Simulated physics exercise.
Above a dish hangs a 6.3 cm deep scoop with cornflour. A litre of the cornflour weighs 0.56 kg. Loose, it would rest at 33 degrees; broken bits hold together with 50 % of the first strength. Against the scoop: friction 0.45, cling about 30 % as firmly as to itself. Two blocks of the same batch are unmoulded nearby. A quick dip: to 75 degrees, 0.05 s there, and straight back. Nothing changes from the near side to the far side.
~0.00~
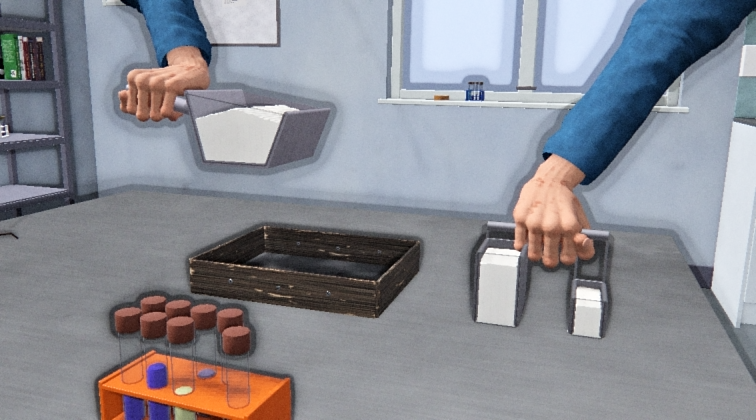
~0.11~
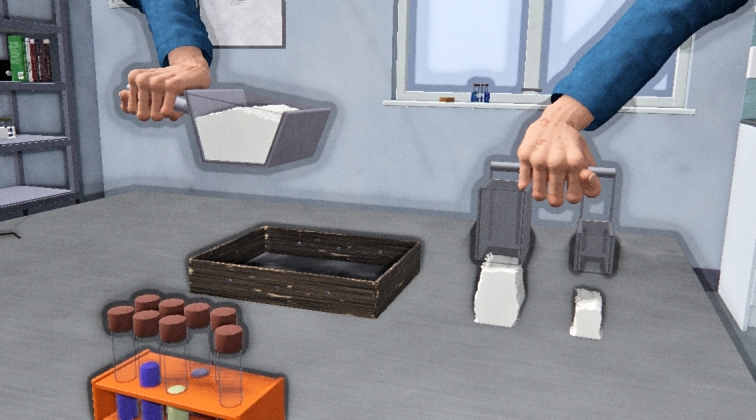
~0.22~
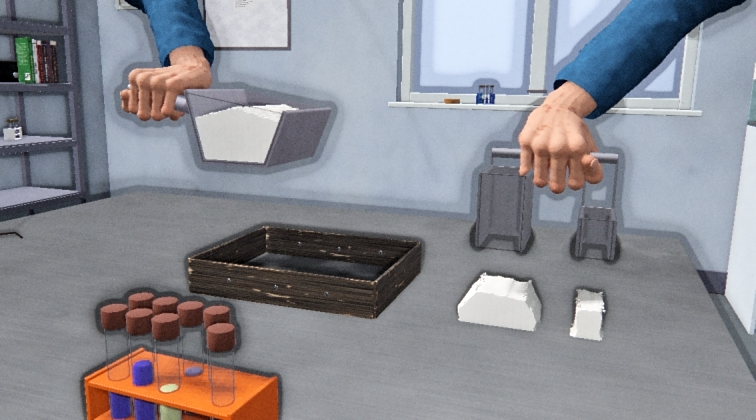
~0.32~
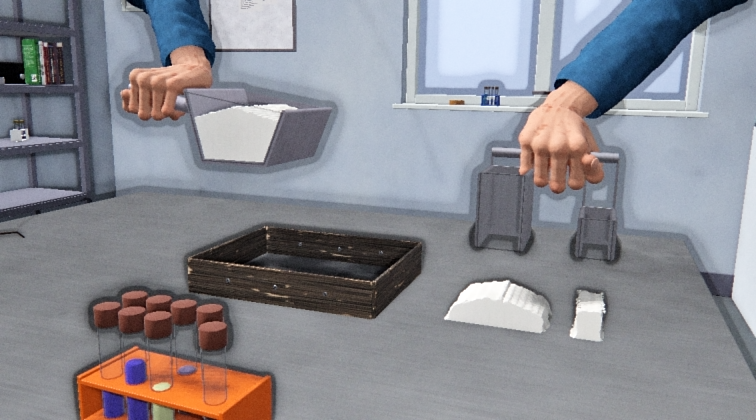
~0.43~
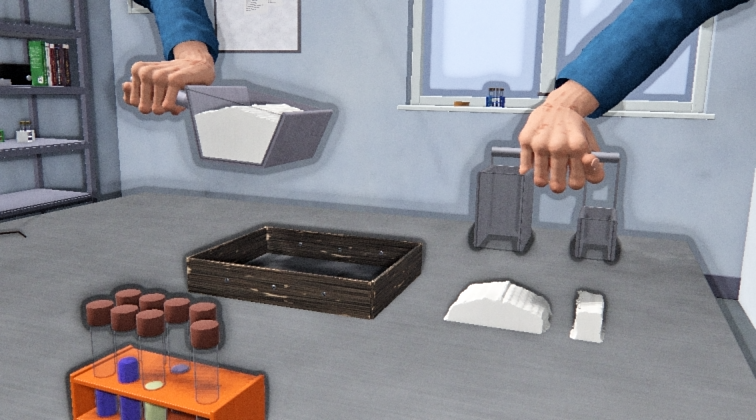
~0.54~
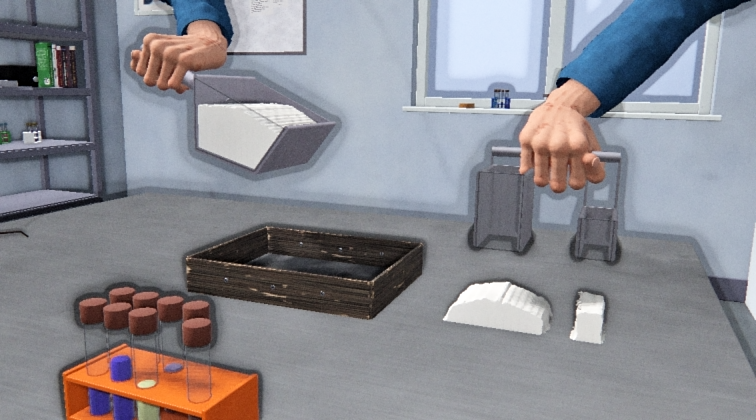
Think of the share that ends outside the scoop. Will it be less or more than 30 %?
Expect more than 30 %.
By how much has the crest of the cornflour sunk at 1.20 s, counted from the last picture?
Roughly 2.0 cm.
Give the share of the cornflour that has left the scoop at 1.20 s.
Some 40 per cent.
After 0.84 s, the scoop is at 62 degrees and 0 % has left it.
After 1.20 s, the scoop is at 65 degrees and 38 % has left it.
After 1.56 s, the scoop is at 10 degrees and 42 % has left it.
After 1.91 s, the scoop is at 0 degrees and 42 % has left it.
After 2.10 s, at the end, the scoop is at 0 degrees and 42 % has left it.
